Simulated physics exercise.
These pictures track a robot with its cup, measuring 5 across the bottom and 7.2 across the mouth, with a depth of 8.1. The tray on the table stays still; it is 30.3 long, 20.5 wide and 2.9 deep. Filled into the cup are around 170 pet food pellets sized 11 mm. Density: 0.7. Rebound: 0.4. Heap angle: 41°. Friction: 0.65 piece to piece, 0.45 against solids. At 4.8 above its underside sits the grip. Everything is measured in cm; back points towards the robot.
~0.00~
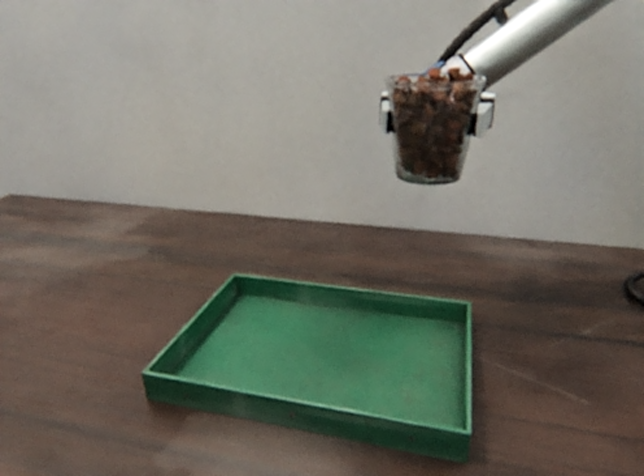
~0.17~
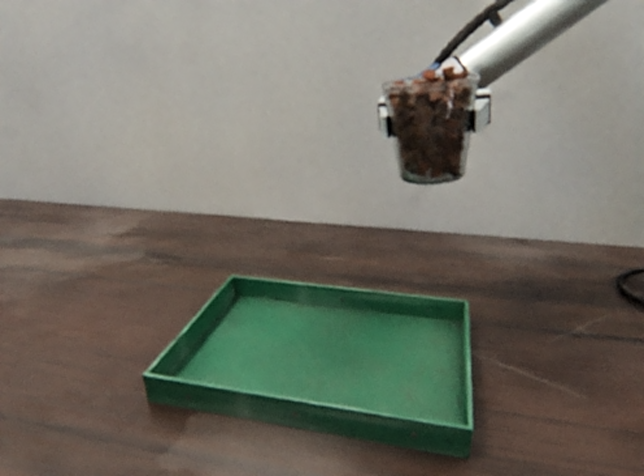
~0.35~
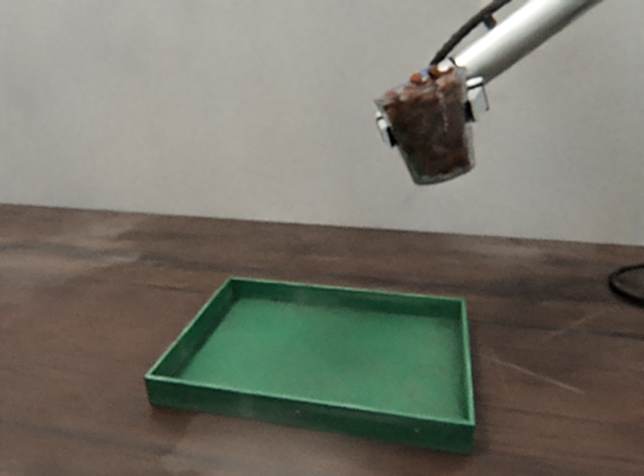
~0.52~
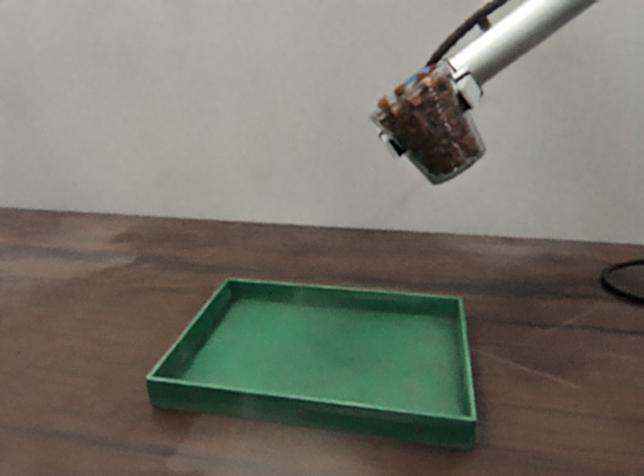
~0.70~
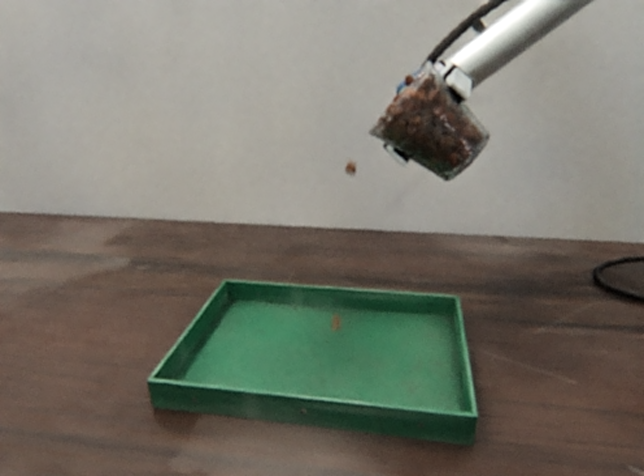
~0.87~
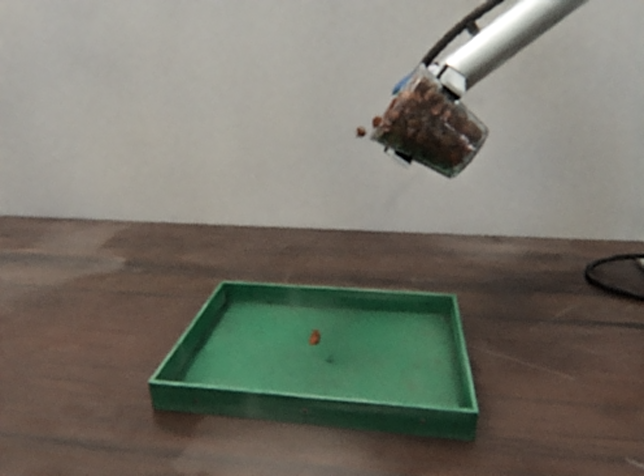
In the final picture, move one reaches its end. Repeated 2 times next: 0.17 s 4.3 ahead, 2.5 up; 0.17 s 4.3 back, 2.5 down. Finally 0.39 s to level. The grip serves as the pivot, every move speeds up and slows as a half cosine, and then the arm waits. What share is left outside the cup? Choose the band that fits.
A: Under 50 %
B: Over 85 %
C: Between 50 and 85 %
Under 50 %.
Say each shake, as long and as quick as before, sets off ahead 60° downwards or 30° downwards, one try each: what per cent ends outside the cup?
First try some 5 %, second try some 10 %.
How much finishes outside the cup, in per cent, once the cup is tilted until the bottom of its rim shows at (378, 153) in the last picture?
Close to 70 in a hundred.
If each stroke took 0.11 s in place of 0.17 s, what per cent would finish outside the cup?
It would come to around 70 %.
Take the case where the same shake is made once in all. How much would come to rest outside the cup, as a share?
Near 20 per cent.
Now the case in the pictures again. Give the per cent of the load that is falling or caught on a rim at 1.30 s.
My guess is some 2 in a hundred.
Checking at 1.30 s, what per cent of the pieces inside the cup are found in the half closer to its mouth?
I'd say close to 60 per cent.
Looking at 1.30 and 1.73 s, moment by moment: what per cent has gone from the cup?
I'd put it near 15 percent first and near 25 percent later.
By 1.30 s, tilted 56° forward, highest piece 29 above the table; 142 in the cup, 23 in the tray, 4 in flight or on a rim.
By 1.73 s, tilted 32° forward, highest piece 29 above the table; 123 in the cup, 45 in the tray, 1 in flight or on a rim.
By 2.14 s, level, highest piece 30 above the table; 123 in the cup, 46 in the tray.
By 3.19 s, level, highest piece 30 above the table; 123 in the cup, 46 in the tray.
Final count, 123 in the cup, 46 in the tray. That is 27 % outside the cup.
